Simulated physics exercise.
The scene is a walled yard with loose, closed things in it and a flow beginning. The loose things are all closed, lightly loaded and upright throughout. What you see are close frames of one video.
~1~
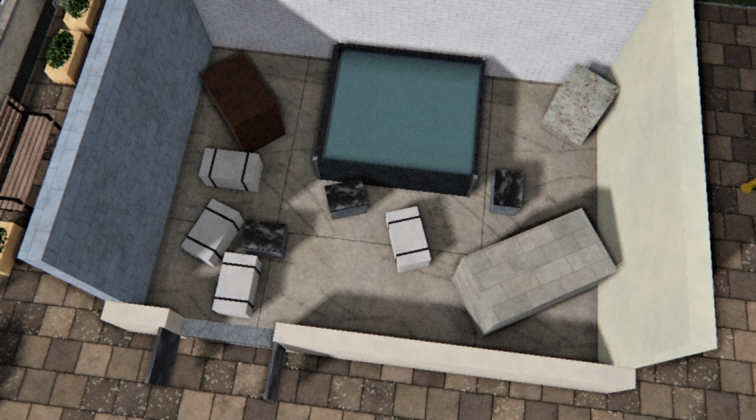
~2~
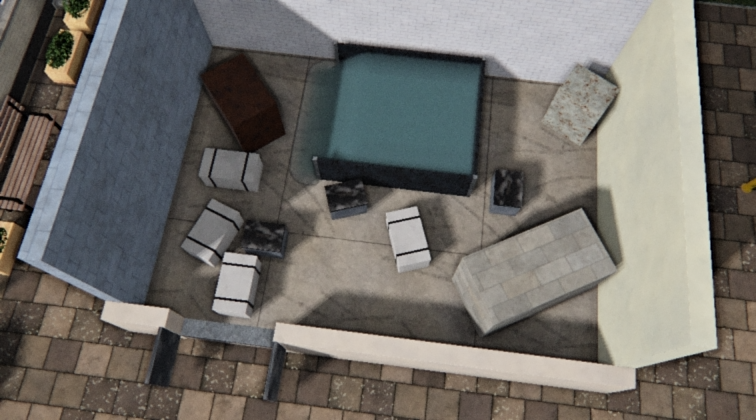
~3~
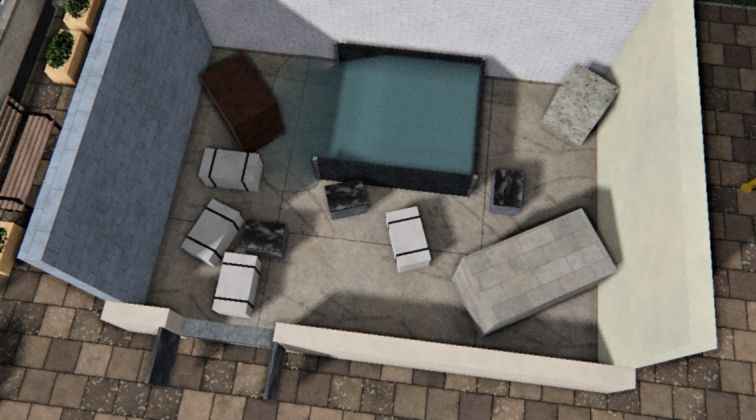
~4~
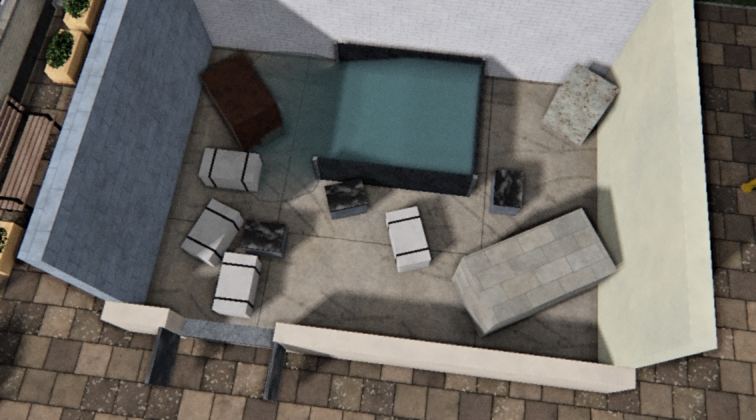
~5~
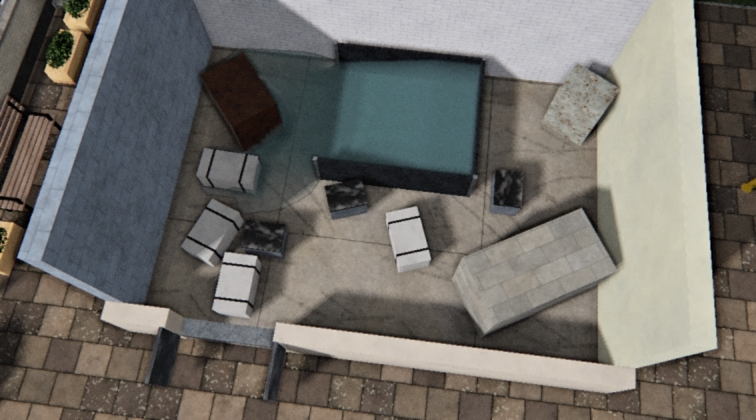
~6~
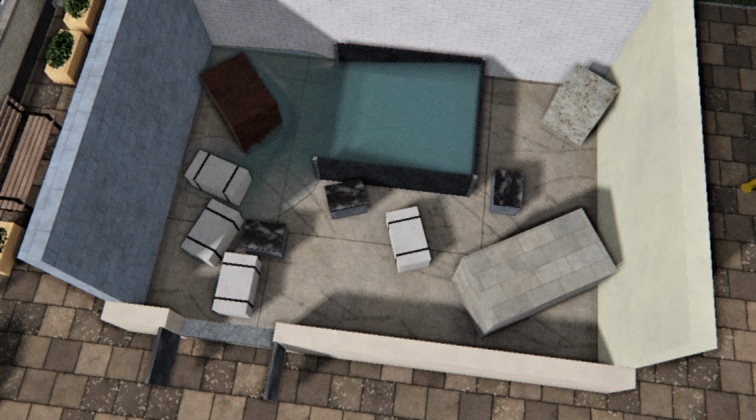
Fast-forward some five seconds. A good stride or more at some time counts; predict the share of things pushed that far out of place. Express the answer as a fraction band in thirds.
Fraction band: 1/3 to 2/3.
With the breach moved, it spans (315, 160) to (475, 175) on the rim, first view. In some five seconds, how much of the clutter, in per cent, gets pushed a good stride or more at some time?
Roughly 90 percent.
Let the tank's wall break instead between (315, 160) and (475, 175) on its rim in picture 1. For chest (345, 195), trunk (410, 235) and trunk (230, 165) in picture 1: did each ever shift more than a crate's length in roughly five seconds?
Each in turn, ends up that far off, ends up that far off, never travels that far.
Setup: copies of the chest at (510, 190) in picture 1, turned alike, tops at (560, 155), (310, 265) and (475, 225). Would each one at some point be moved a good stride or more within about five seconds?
Sequence: Doesn't go far, travels that far, doesn't go far.
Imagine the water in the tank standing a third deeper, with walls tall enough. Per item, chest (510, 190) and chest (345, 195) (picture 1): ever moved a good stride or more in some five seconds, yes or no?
Here's the rundown: Came up short, then came up short.
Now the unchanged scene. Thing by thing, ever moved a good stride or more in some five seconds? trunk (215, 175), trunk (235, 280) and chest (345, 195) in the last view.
Went a long way, went a long way, never got far.
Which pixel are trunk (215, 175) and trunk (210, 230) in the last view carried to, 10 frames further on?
Look for them at about (187, 236) and about (174, 280).
A moment on, 1 of 7 are well off their spots; 0 afloat.
Next, 2 of 7 are well off their spots; 2 afloat.
Later, 4 of 7 are well off their spots; 3 afloat.
In the end, 4 of 7 are well off their spots, and 4 have been at some point; 3 afloat.
